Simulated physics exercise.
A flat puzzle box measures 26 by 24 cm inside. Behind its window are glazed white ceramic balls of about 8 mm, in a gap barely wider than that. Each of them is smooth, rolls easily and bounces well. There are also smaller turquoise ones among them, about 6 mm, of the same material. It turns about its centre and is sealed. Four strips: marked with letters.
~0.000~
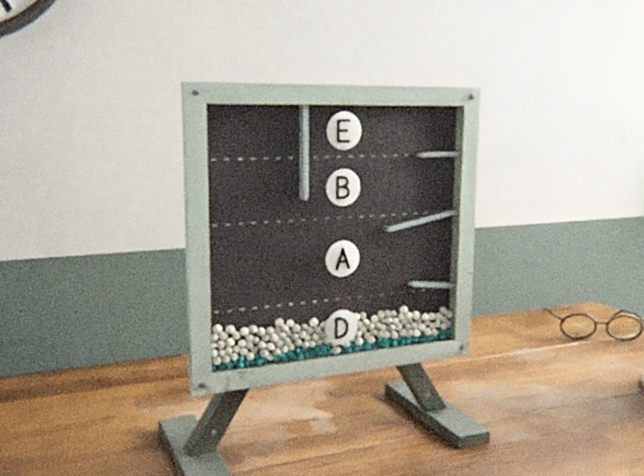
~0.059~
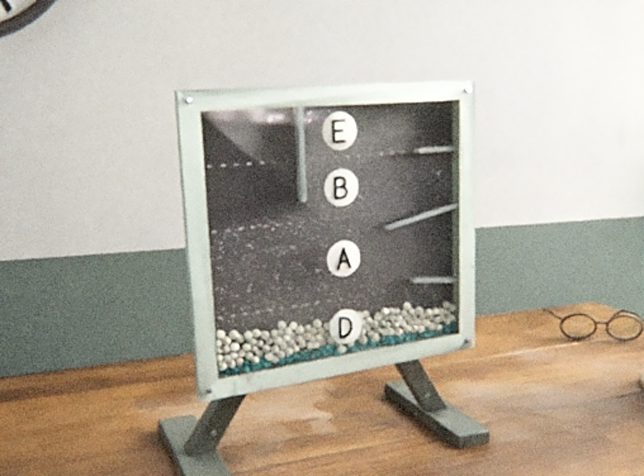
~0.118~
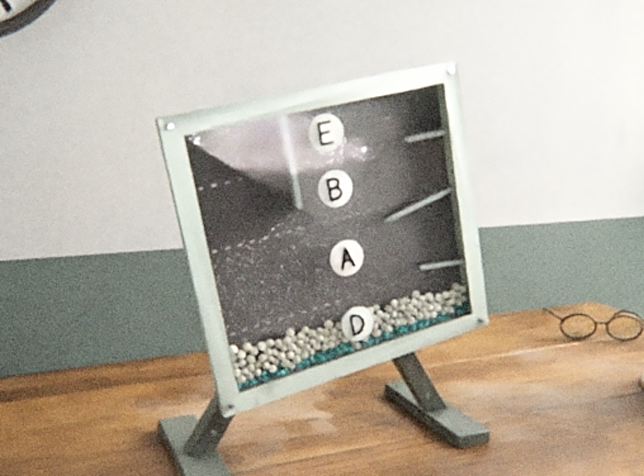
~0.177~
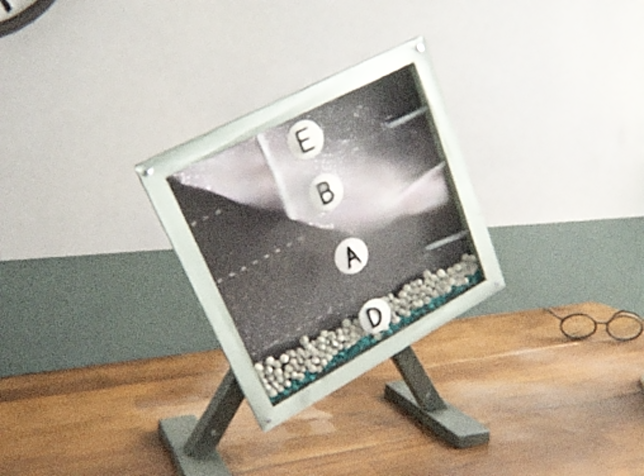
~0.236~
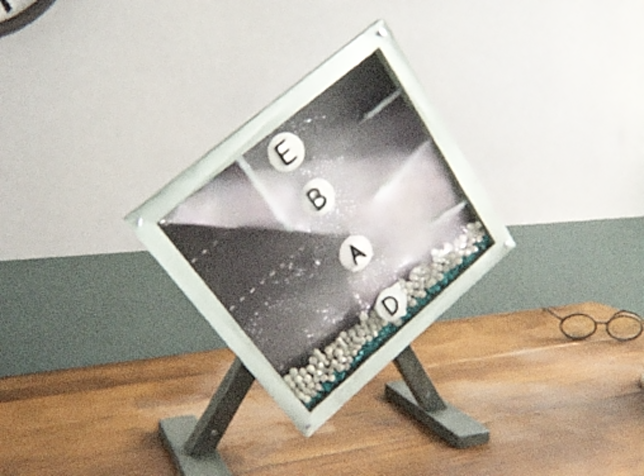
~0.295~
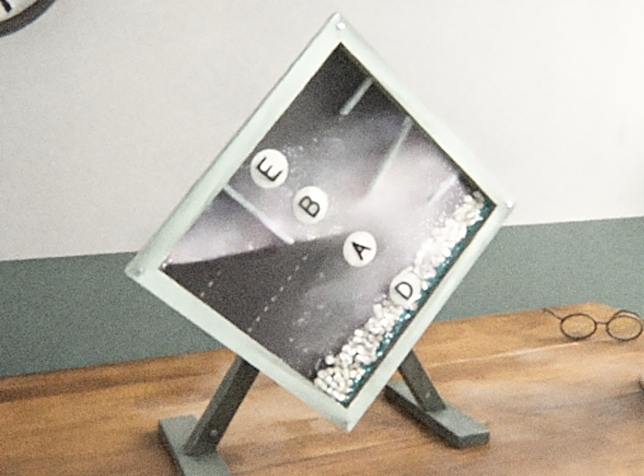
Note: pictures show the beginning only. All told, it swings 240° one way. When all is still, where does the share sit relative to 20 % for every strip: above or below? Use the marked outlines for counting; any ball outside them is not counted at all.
A: Below it. B: Above it. D: Below it. E: Above it.
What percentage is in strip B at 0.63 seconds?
Around 15 percent of the load.
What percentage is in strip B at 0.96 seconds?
Share: Near 50 %.
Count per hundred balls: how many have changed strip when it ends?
Around 100 percent.
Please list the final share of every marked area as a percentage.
Strip A: 0; strip B: 45; strip D: 0; strip E: 55.
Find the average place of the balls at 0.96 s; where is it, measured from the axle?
About 10 cm right and 4 cm below.
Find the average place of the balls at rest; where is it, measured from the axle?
Some 7 cm right and 3 cm below.
By 0.63 s, it stands 122° anticlockwise; the balls' middle is 7 cm right of and 8 cm below the centre; A 30 %, B 15 %, D 35 %, E 20 %.
By 0.96 s, it has come round 194° anticlockwise; the balls' middle is 10 cm right of and 4 cm below the centre; A 5 %, B 50 %, E 45 %.
By 1.24 s, it has come round 240° anticlockwise; the balls' middle is 9 cm right of and 2 cm above the centre; B 55 %, E 45 %.
At rest by 2.8 s, it has come round 240° anticlockwise; A 0 %, B 45 %, D 0 %, E 55 %.
